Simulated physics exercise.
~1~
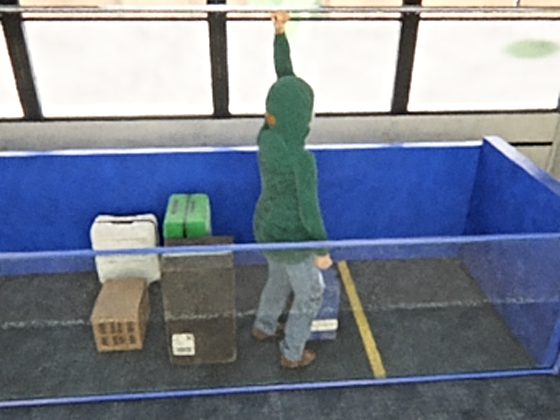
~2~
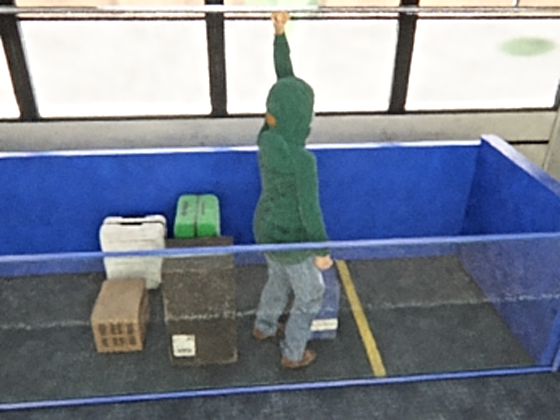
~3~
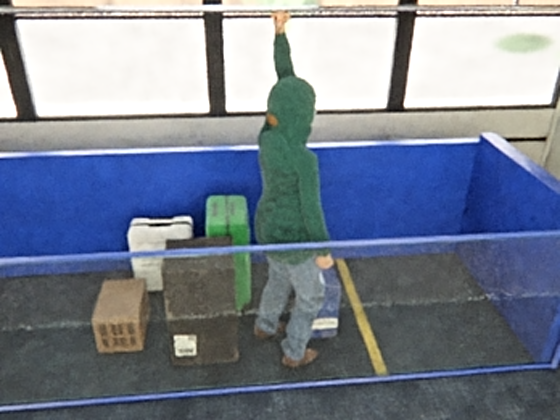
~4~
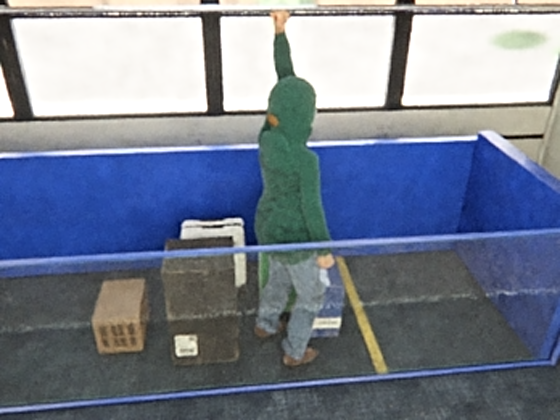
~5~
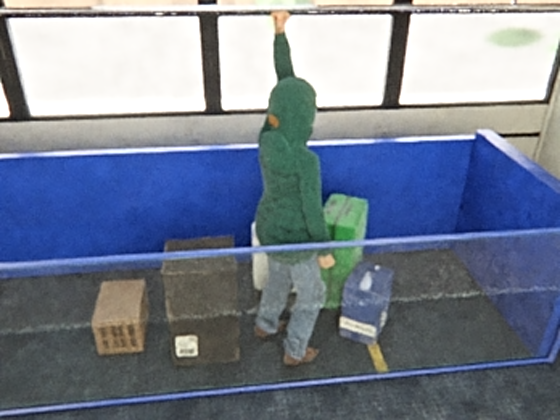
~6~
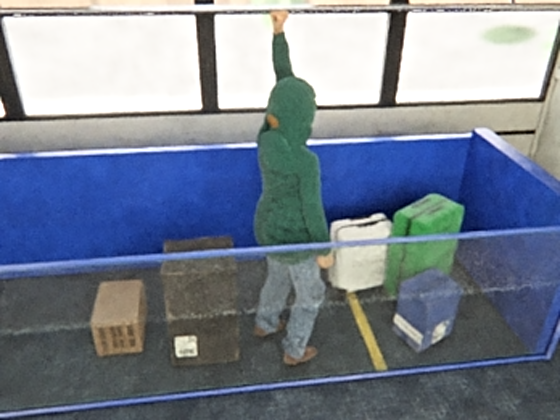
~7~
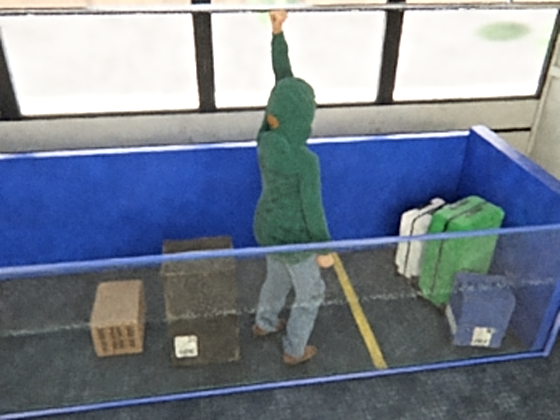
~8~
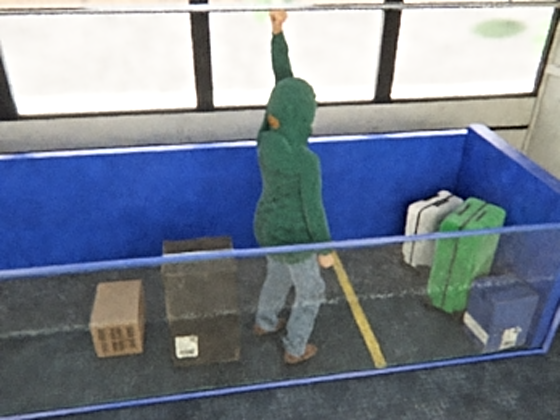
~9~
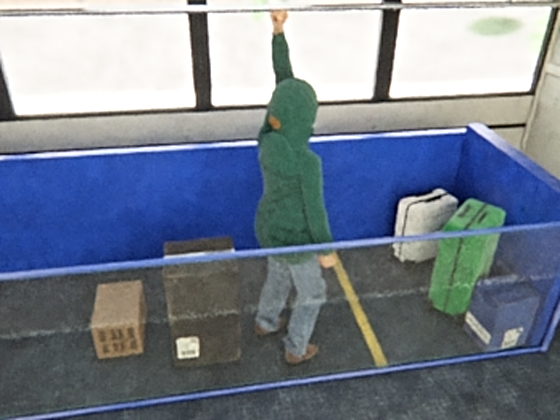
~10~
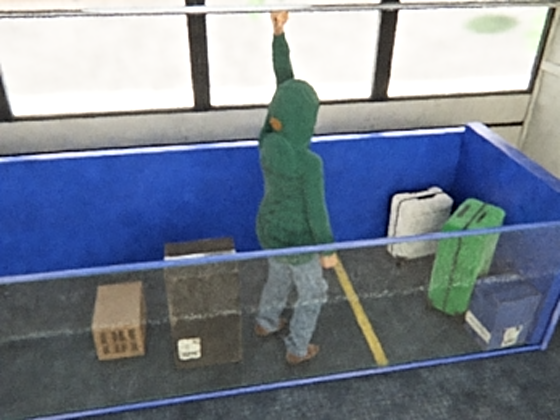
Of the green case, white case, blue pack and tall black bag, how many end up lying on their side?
None of them do. The green case, white case, blue pack and tall black bag are all still upright at the end.
